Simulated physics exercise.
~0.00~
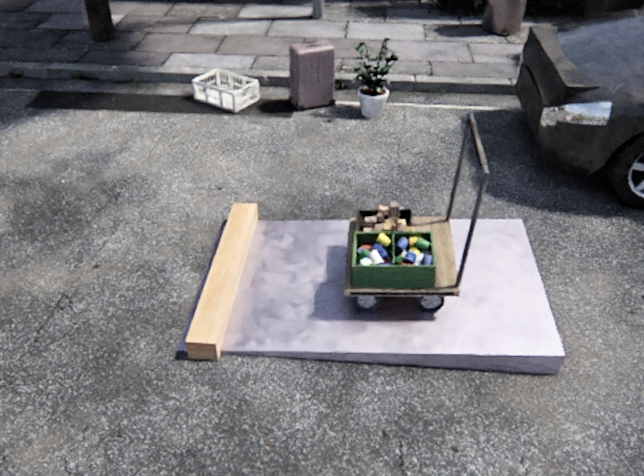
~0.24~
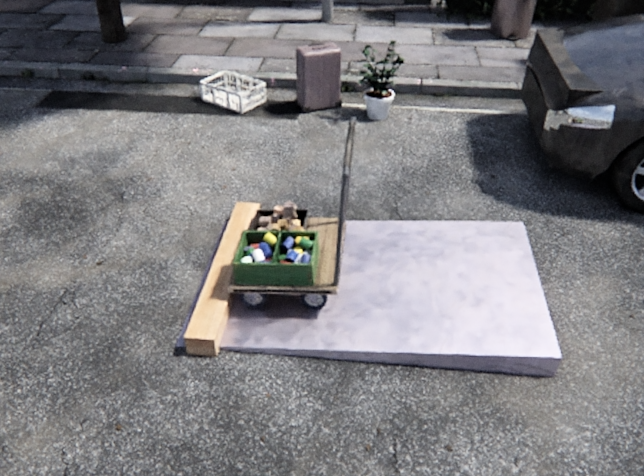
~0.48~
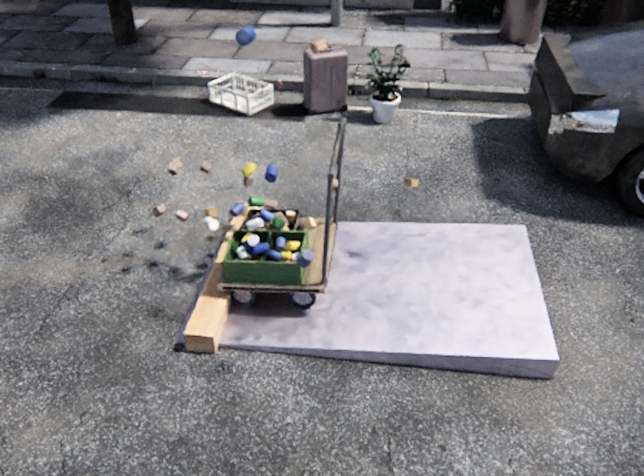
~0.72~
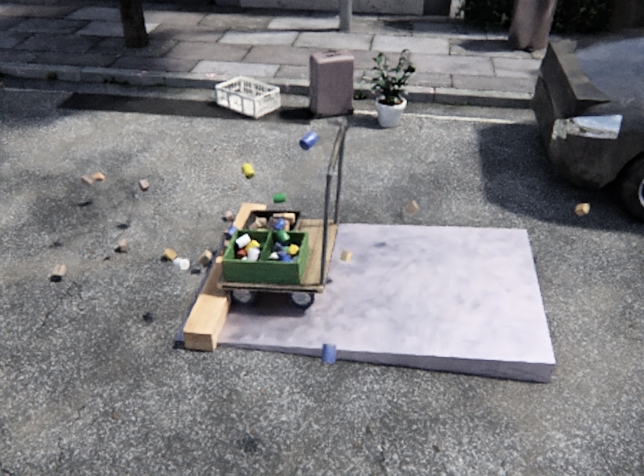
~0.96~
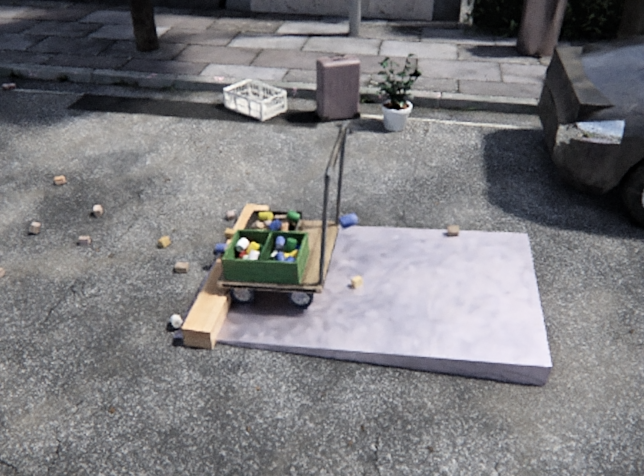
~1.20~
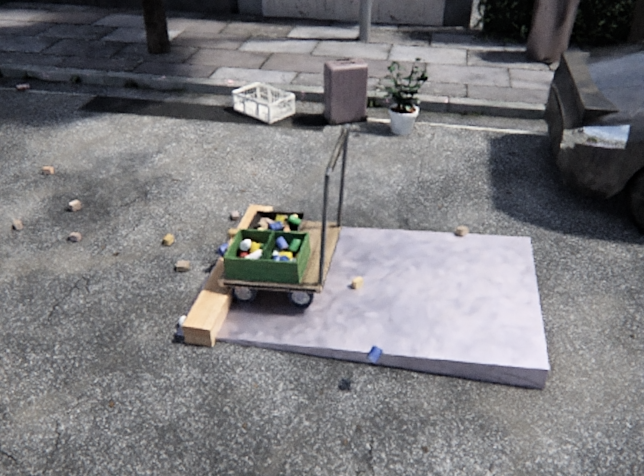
A stock cart rolls left down a ramp, hits the kerb and stops, scattering jars and blocks.
